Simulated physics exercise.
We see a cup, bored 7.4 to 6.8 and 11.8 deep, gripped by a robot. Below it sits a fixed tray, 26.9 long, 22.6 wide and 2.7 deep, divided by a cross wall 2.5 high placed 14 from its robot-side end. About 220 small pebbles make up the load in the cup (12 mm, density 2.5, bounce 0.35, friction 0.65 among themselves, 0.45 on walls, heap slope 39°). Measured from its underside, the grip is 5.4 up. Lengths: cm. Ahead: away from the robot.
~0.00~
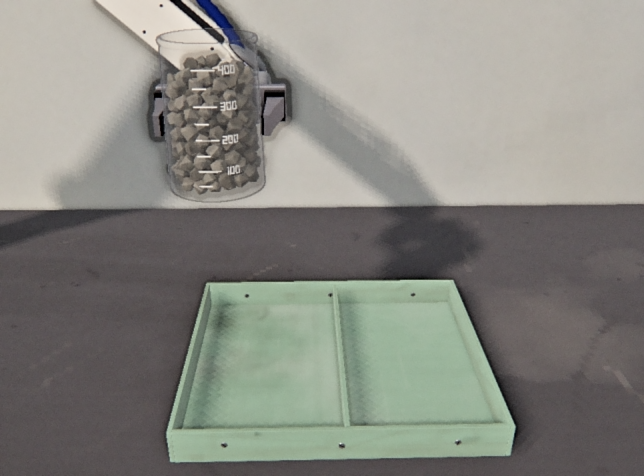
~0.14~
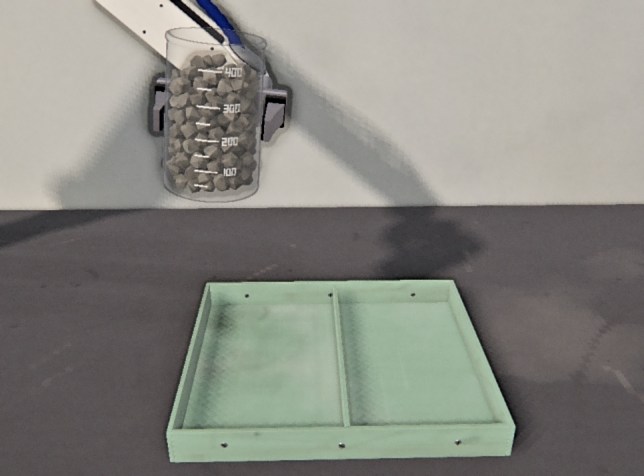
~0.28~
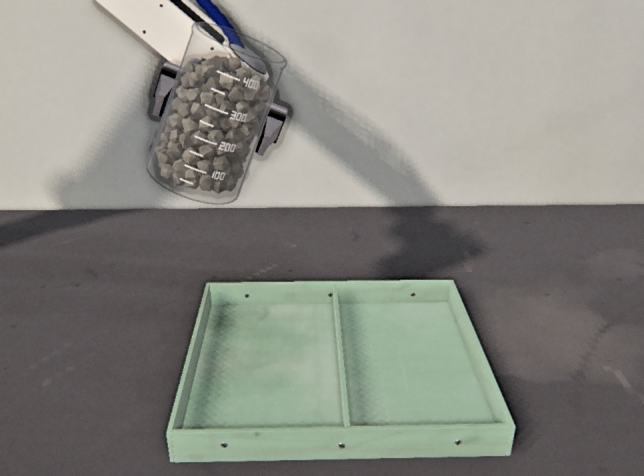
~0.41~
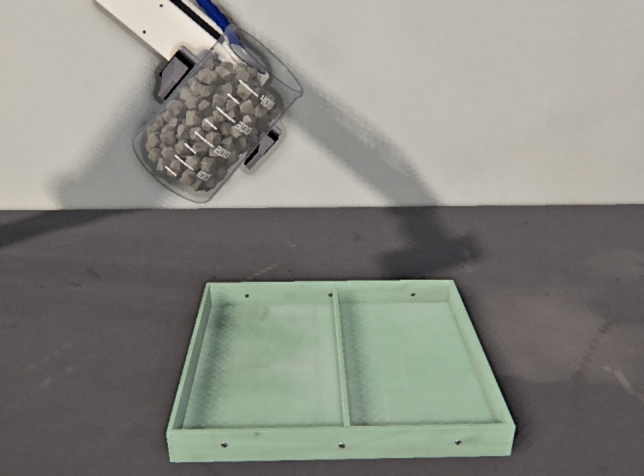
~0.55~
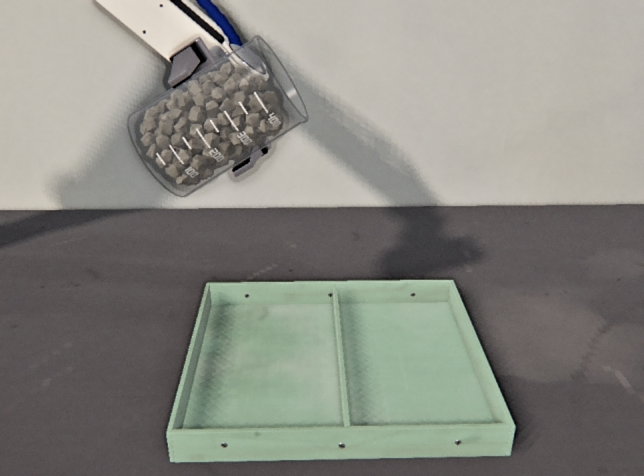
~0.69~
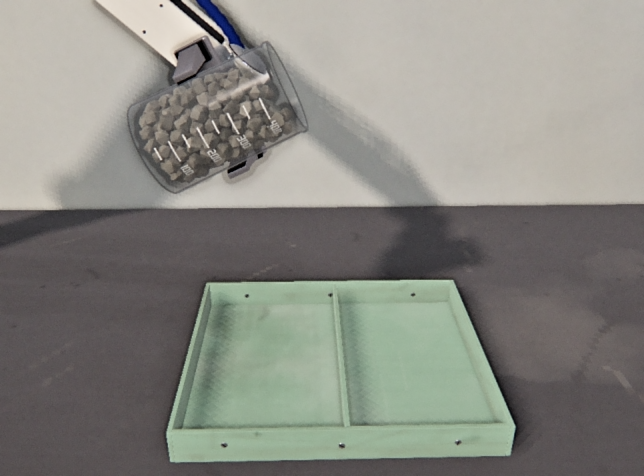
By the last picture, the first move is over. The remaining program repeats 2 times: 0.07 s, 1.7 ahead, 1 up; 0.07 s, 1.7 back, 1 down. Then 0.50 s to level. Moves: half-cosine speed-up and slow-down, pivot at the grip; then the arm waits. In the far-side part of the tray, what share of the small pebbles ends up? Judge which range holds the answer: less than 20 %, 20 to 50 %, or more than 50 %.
The range is less than 20 %.
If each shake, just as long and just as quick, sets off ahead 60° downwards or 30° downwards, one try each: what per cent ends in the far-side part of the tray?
You'd get some 0 per cent with the first setting and some 0 per cent with the second.
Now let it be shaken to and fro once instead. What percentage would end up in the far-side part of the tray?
Then roughly 5 percent.
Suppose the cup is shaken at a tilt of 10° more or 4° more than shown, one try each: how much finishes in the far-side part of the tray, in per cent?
I'd expect close to 20 and then 15 per cent.
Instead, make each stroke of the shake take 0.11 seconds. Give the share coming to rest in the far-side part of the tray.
It would come to around 0 %.
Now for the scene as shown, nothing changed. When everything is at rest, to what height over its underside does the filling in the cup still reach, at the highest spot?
I'd say close to 10.0 cm.
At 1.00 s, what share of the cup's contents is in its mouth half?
About 45 percent.
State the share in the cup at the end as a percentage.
About 85 %.
After 1.00 s, tilted 64° forward, highest piece 27 above the table; 193 in the cup, 4 in the far-side part, 21 in flight or on a rim.
After 1.31 s, tilted 14° forward, highest piece 31 above the table; 188 in the cup, 27 in the far-side part, 2 in the robot-side part, 1 on the table or floor.
After 1.67 s, level, highest piece 29 above the table; 188 in the cup, 27 in the far-side part, 2 in the robot-side part, 1 on the table or floor.
After 2.72 s, level, highest piece 29 above the table; 188 in the cup, 27 in the far-side part, 2 in the robot-side part, 1 on the table or floor.
In the end, 188 in the cup, 27 in the far-side part, 2 in the robot-side part, 1 on the table or floor. That is 12 % in the far-side part of the tray.
